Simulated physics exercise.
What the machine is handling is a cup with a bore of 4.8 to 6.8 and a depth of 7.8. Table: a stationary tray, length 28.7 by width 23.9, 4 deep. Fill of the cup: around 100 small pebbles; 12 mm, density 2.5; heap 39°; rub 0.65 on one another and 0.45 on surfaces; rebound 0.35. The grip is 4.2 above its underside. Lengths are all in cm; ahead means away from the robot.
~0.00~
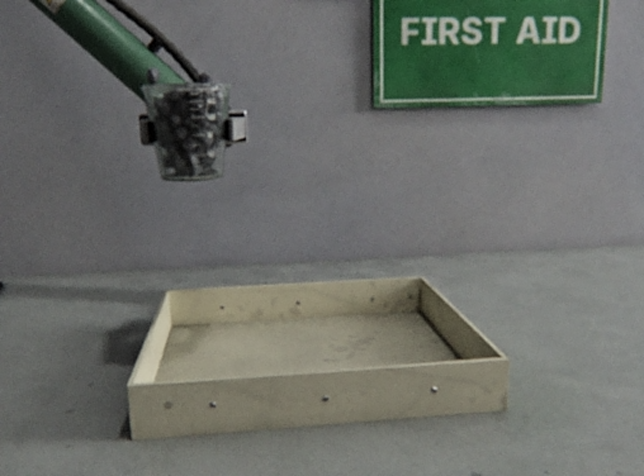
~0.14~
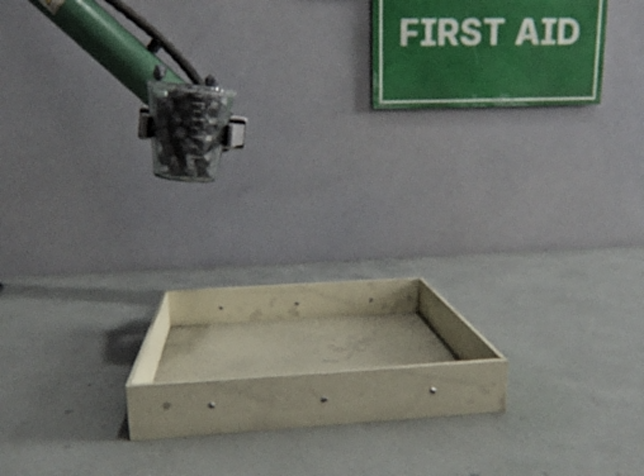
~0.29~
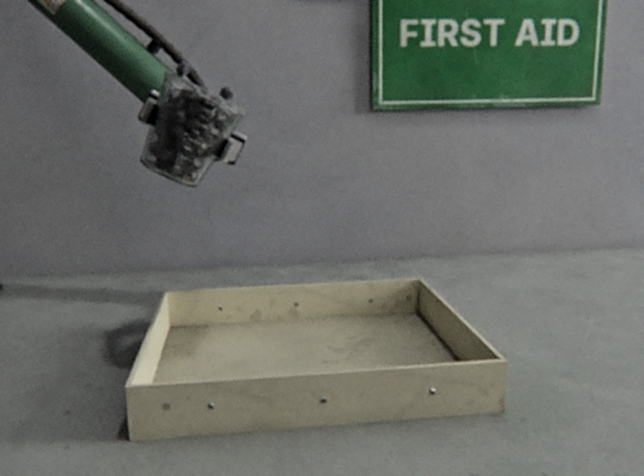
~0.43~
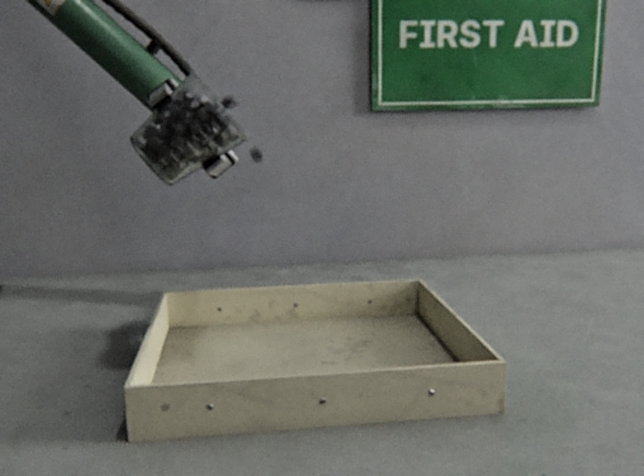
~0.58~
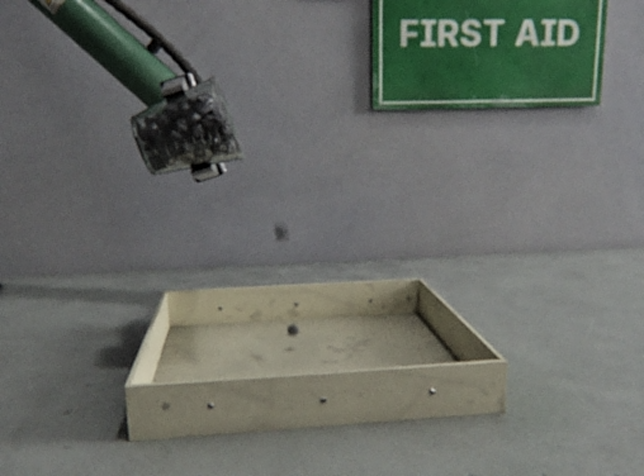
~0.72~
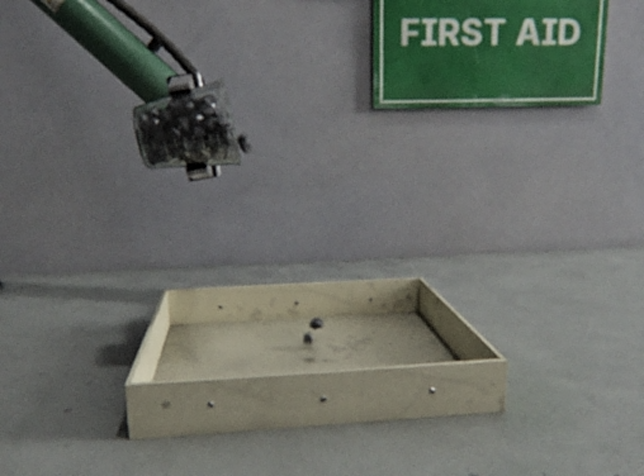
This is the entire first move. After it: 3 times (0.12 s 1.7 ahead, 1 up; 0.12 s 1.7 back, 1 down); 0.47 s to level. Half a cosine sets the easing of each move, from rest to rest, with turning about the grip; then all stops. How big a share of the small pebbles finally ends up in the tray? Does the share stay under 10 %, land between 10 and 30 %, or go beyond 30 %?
It goes beyond 30 %.
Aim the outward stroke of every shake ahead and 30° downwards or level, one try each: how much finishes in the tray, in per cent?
Near 30 and 45 percent respectively.
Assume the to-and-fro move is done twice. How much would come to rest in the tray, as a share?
Near 40 per cent.
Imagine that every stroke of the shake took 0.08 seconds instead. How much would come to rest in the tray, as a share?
It would be some 90 %.
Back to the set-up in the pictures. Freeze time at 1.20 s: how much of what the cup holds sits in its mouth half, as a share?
Close to 60 in a hundred.
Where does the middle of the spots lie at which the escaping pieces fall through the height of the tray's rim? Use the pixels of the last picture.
They come down centred close to (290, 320).
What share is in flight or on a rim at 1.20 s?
It amounts to roughly 8 in a hundred.
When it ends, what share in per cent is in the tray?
Some 50 percent.
By 1.20 s, tilted 81° forward, highest piece 23 above the table; 68 in the cup, 27 in the tray, 8 in flight or on a rim.
By 1.67 s, tilted 41° forward, highest piece 24 above the table; 52 in the cup, 51 in the tray.
By 2.11 s, level, highest piece 24 above the table; 52 in the cup, 51 in the tray.
By 3.16 s, level, highest piece 24 above the table; 52 in the cup, 51 in the tray.
Final count, 52 in the cup, 51 in the tray. That is 50 % in the tray.
